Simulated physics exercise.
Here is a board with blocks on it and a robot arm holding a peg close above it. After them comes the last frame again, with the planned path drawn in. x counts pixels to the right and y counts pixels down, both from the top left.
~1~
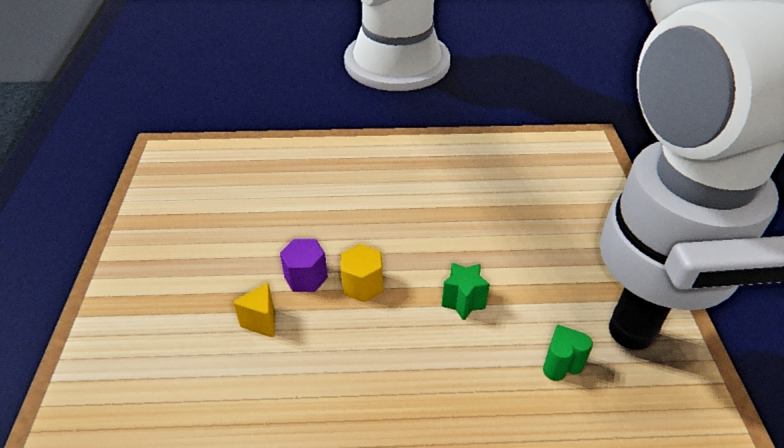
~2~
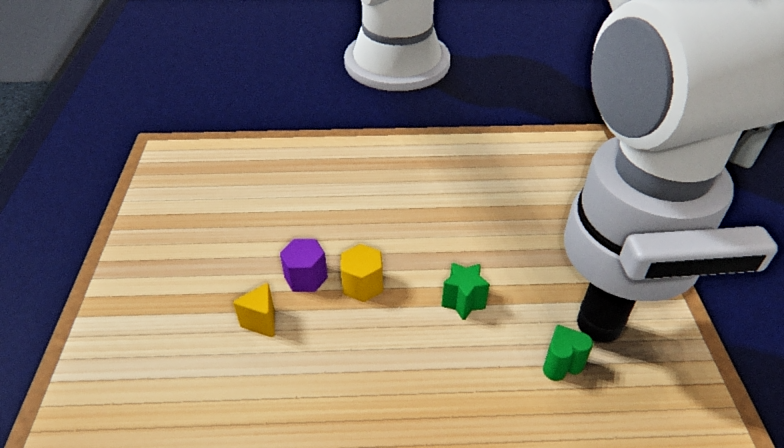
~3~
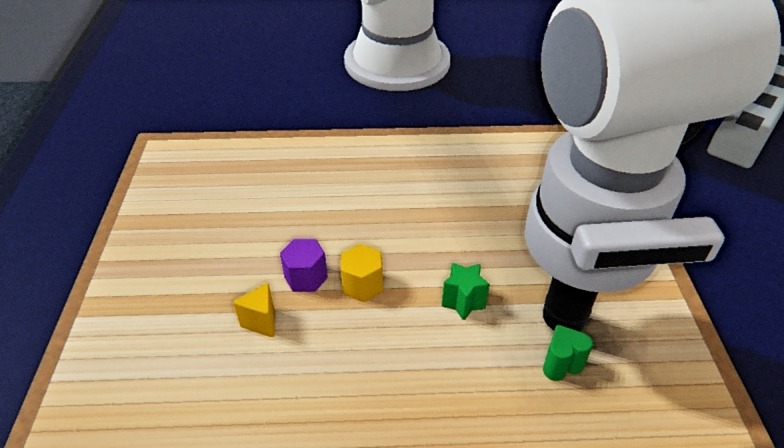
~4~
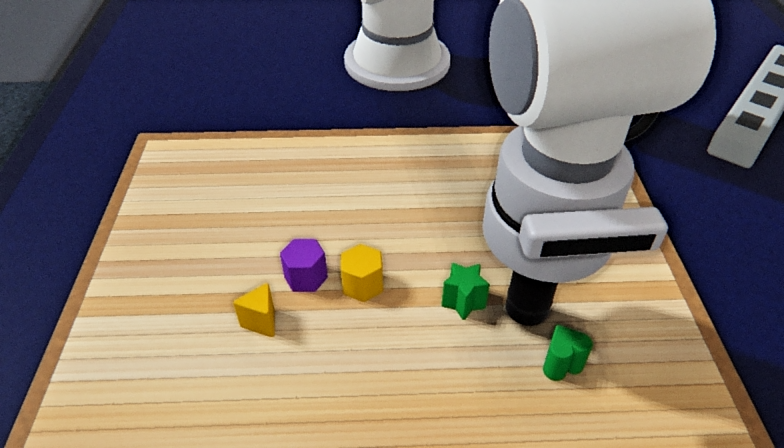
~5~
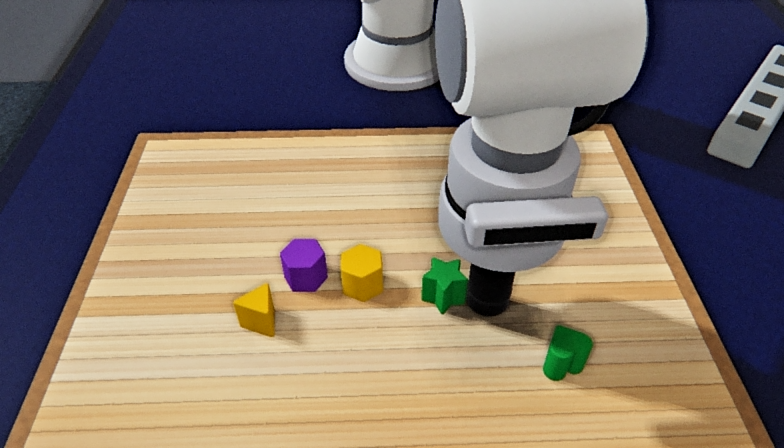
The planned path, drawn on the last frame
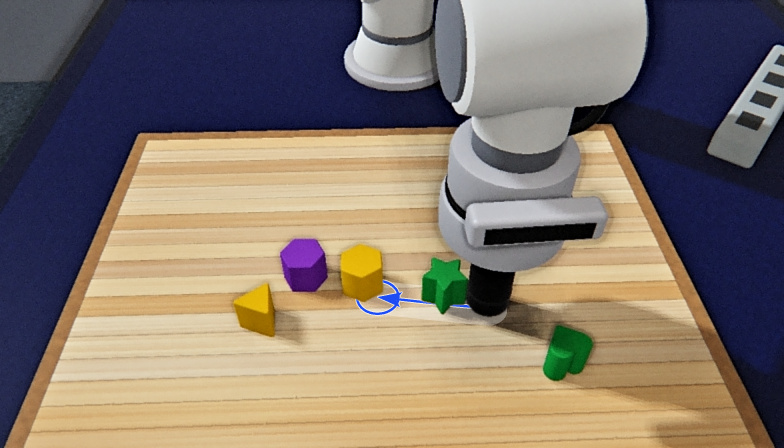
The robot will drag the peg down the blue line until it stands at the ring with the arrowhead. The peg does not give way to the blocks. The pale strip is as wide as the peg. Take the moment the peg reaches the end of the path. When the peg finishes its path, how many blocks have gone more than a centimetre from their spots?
By the end, two blocks will have moved.
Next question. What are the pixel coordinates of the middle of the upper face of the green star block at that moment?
The middle of the upper face of the green star block will lie at about (380, 244) in the picture.
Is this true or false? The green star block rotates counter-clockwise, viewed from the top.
The statement is false.
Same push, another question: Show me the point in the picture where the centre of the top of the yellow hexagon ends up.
Just about (341, 251).
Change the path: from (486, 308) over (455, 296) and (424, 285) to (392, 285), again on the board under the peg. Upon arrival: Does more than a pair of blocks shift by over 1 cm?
Yes
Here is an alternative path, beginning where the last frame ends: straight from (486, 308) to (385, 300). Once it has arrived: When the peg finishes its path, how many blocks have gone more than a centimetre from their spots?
The count is two.
The line goes straight from (486, 308) to (378, 297).
On the path given first. One third of the way, peg at (450, 297); green star block at (414, 262), turned 20° clockwise.
Two thirds of the way, peg at (412, 293); yellow hexagon at (348, 255); green star block at (392, 253), turned 70° clockwise.
At the end, peg at (378, 290); purple hexagon at (297, 252); yellow hexagon at (341, 251), turned 15° anticlockwise; green star block at (380, 244), turned 105° clockwise; green heart block unmoved.
